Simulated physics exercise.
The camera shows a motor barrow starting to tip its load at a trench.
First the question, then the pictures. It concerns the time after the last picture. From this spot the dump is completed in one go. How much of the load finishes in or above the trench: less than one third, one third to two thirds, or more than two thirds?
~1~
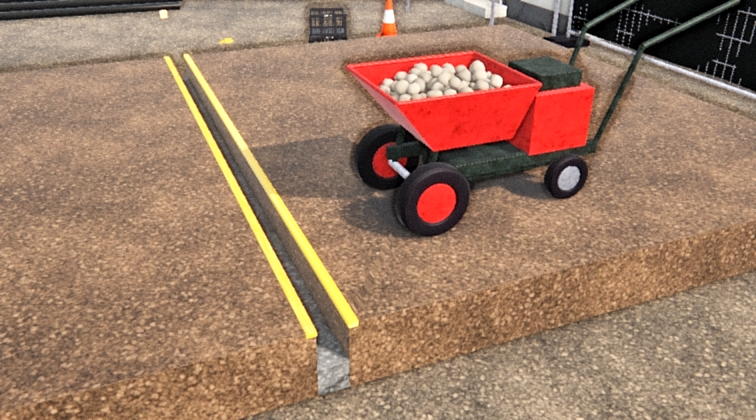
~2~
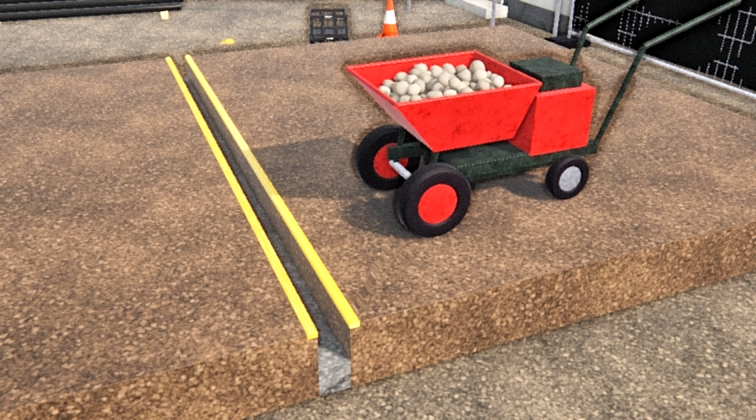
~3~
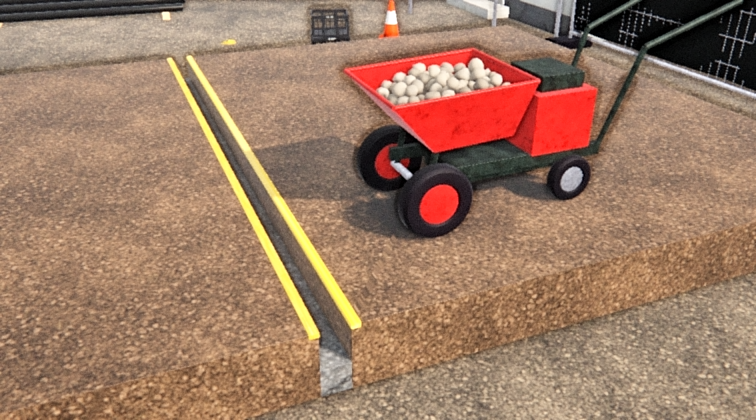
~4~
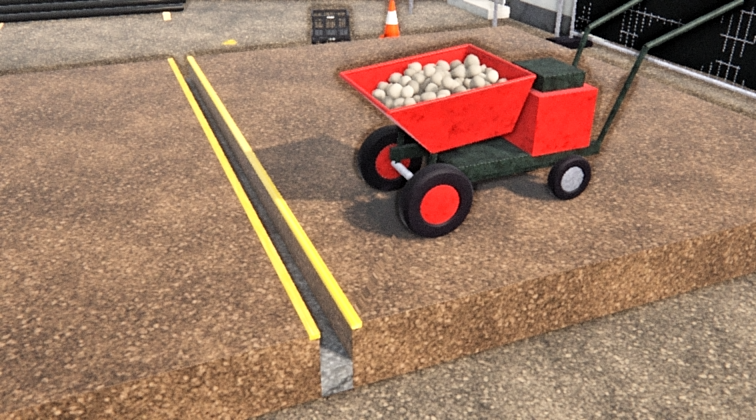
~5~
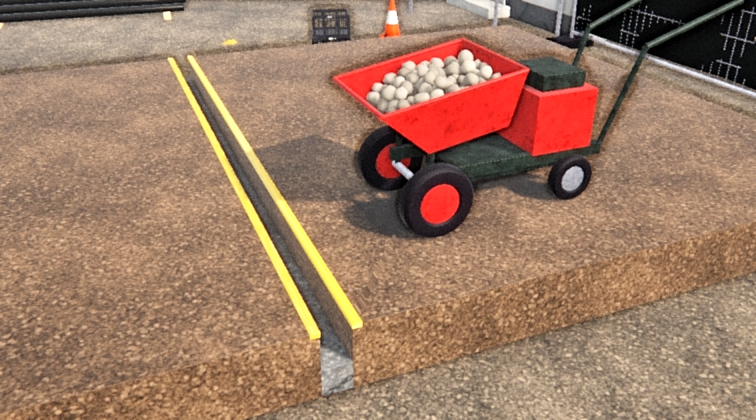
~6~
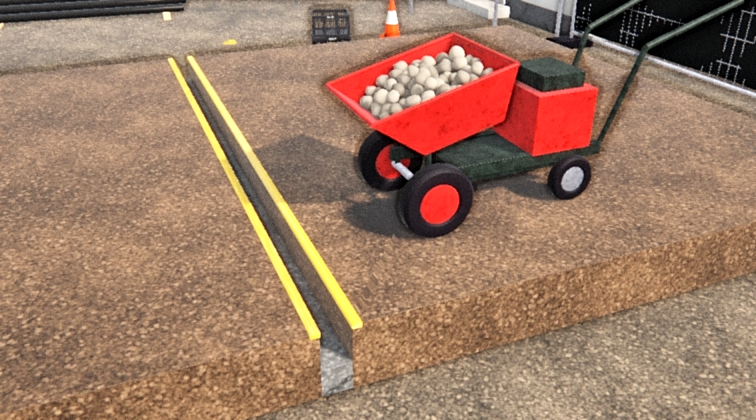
I'd say between one and two thirds of it lands in the trench.
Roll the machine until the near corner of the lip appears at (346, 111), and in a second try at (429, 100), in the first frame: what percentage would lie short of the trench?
Roughly 0 per cent at the first spot and 20 per cent at the second.
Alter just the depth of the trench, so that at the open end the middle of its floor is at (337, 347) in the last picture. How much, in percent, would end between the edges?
Something like 30 %.
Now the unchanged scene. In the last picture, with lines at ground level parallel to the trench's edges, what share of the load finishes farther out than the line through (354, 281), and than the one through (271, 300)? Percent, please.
Roughly 80 and 20 %.
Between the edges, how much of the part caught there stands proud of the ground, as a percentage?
Share: Around 20 %.
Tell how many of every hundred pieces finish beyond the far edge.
It works out to roughly 30 percent.
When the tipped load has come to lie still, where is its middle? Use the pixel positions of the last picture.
Around (275, 233), give or take.
Shortly afterwards, skip tipped steeply; the whole lot in the skip.
Next, skip tipped right over; near half in the skip; only a few short of the trench; near a third in or heaped over the trench; a little beyond it; only a few falling.
Some moments later, skip tipped right over; near a quarter in the skip; only a few short of the trench; near half in or heaped over the trench; near a third beyond it.
In the end, skip tipped right over; near a quarter in the skip; a little short of the trench; near half in or heaped over the trench; near a third beyond it.
